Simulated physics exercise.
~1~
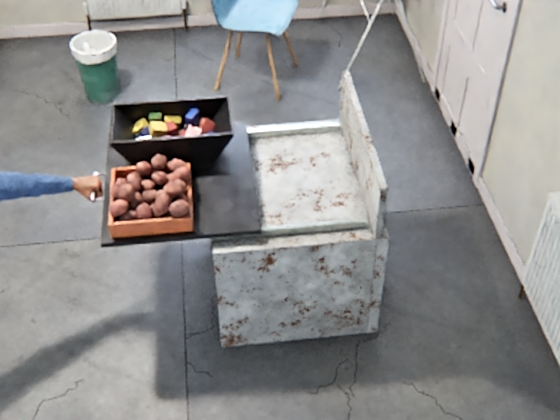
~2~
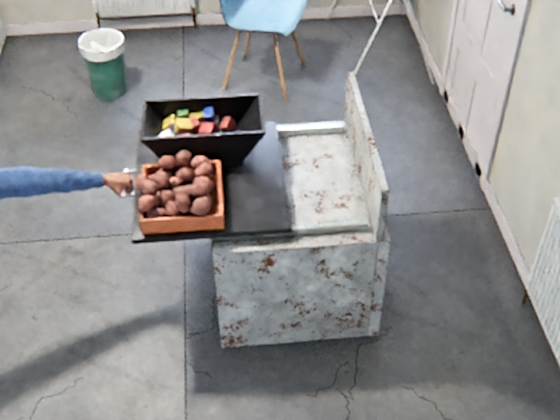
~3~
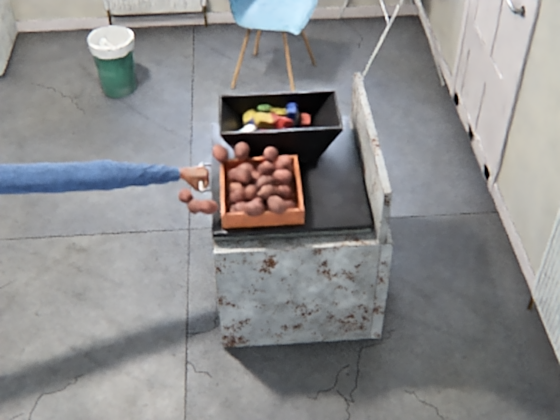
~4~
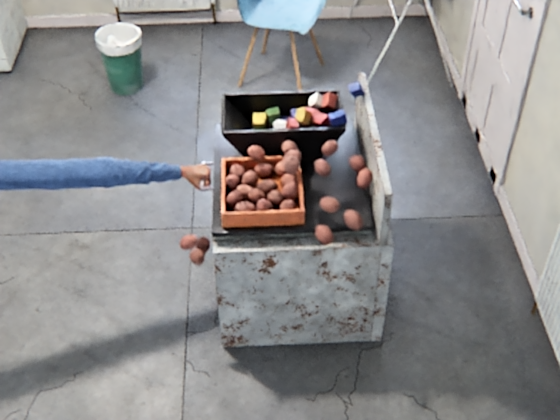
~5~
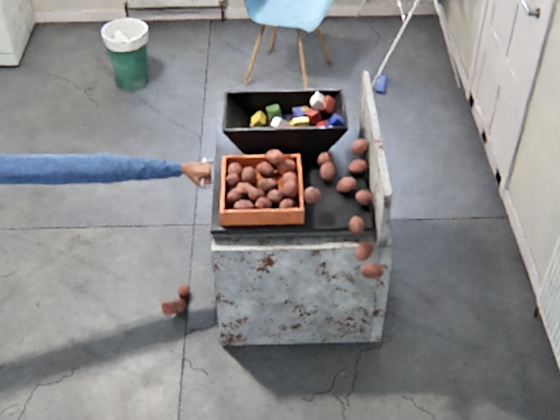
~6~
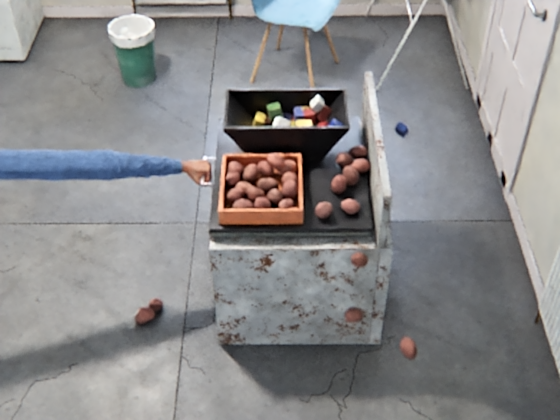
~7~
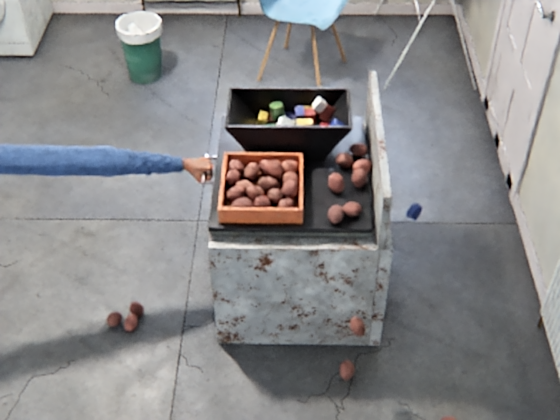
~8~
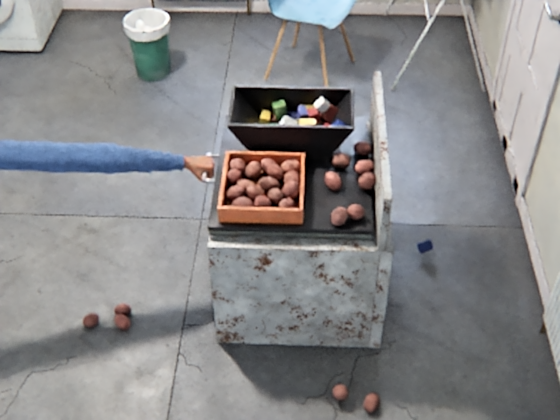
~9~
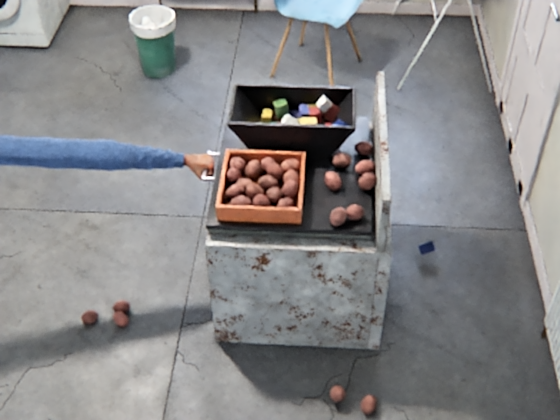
The footage shows a hand in a blue sleeve pushing a dark shelf with an orange crate of red potatoes and a black crate of toy bricks rightward until it stops, whereupon potatoes spill onto the shelf and floor and a blue brick lands on the floor at right.
